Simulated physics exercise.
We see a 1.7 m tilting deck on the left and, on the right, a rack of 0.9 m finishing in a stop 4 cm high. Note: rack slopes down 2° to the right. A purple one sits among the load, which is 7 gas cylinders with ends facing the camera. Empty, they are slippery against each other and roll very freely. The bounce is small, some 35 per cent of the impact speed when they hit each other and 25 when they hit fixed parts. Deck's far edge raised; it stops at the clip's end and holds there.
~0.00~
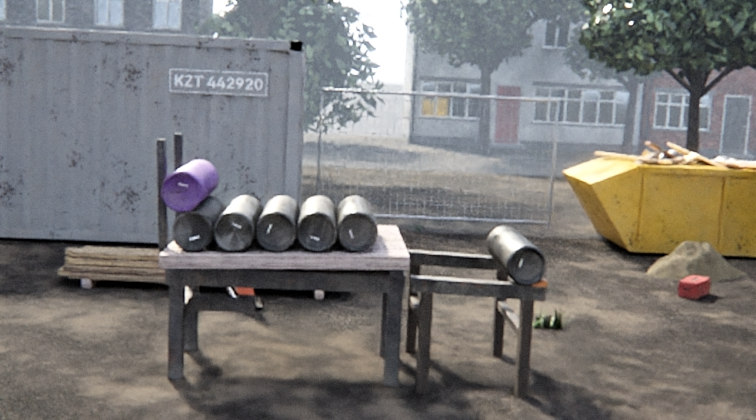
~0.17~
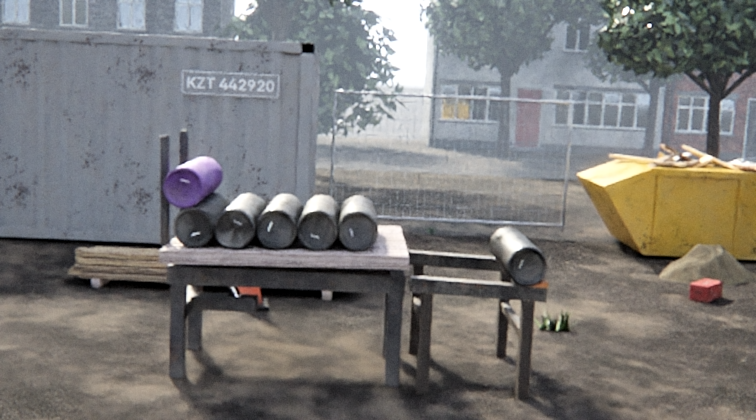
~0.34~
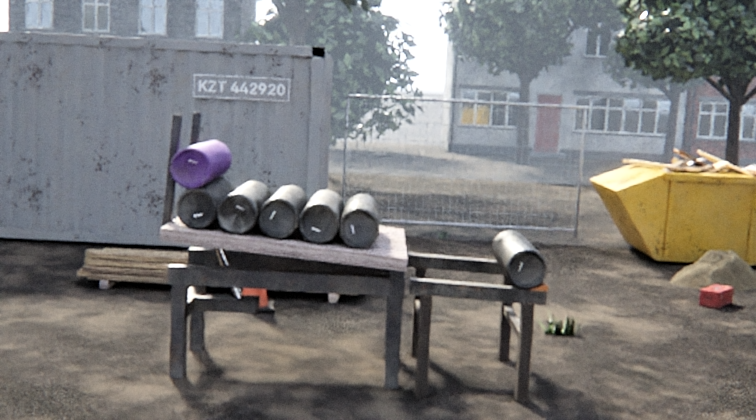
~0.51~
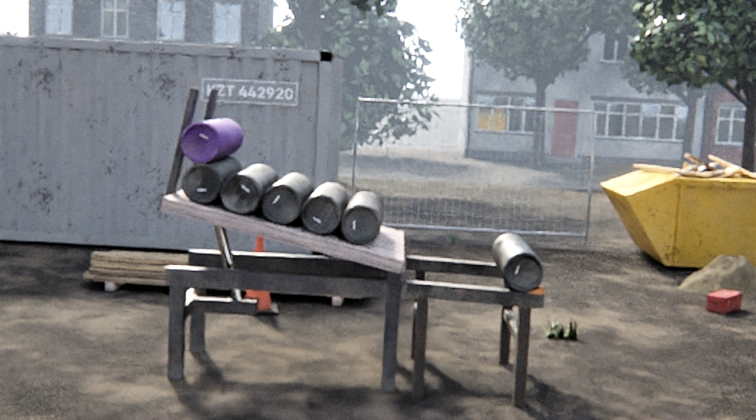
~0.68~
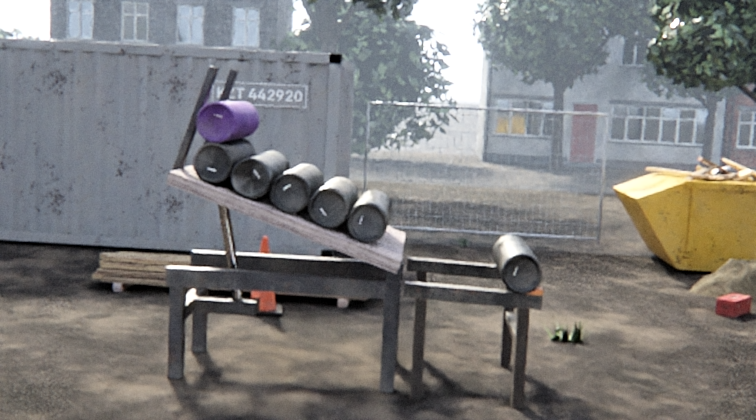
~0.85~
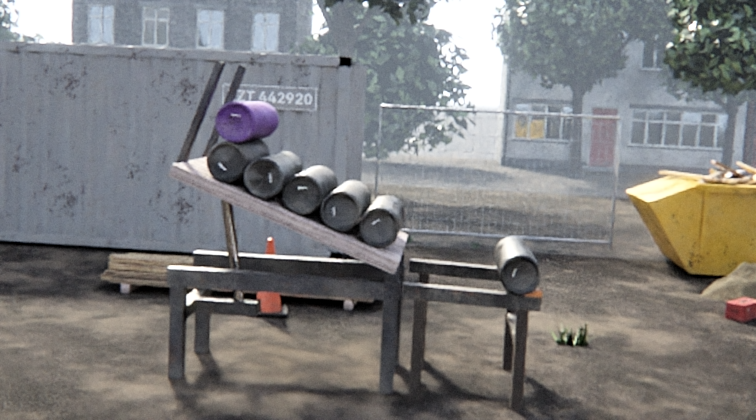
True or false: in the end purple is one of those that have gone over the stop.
True.
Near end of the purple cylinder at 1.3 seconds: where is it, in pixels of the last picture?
Its near end sits close to (332, 165).
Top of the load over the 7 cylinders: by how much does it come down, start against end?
25 cm.
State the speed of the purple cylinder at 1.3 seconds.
Speed: Approx. 2.0 m/s.
Then, 1.3 s in, purple is up on others, 70 cm from the hinge, rolling right; 0 of 7 over the stop.
Then, 1.6 s in, purple is up on others, 5 cm from the hinge, rolling right; 0 of 7 over the stop.
Then, 2.1 s in, purple is up on others, 15 cm from the rack's far end, rolling right; 1 of 7 over the stop.
Then, 2.6 s in, purple is over the stop and falling; 3 of 7 over the stop.
In the end (4.9 s), purple is over the stop, on the ground; 3 of 7 over the stop.
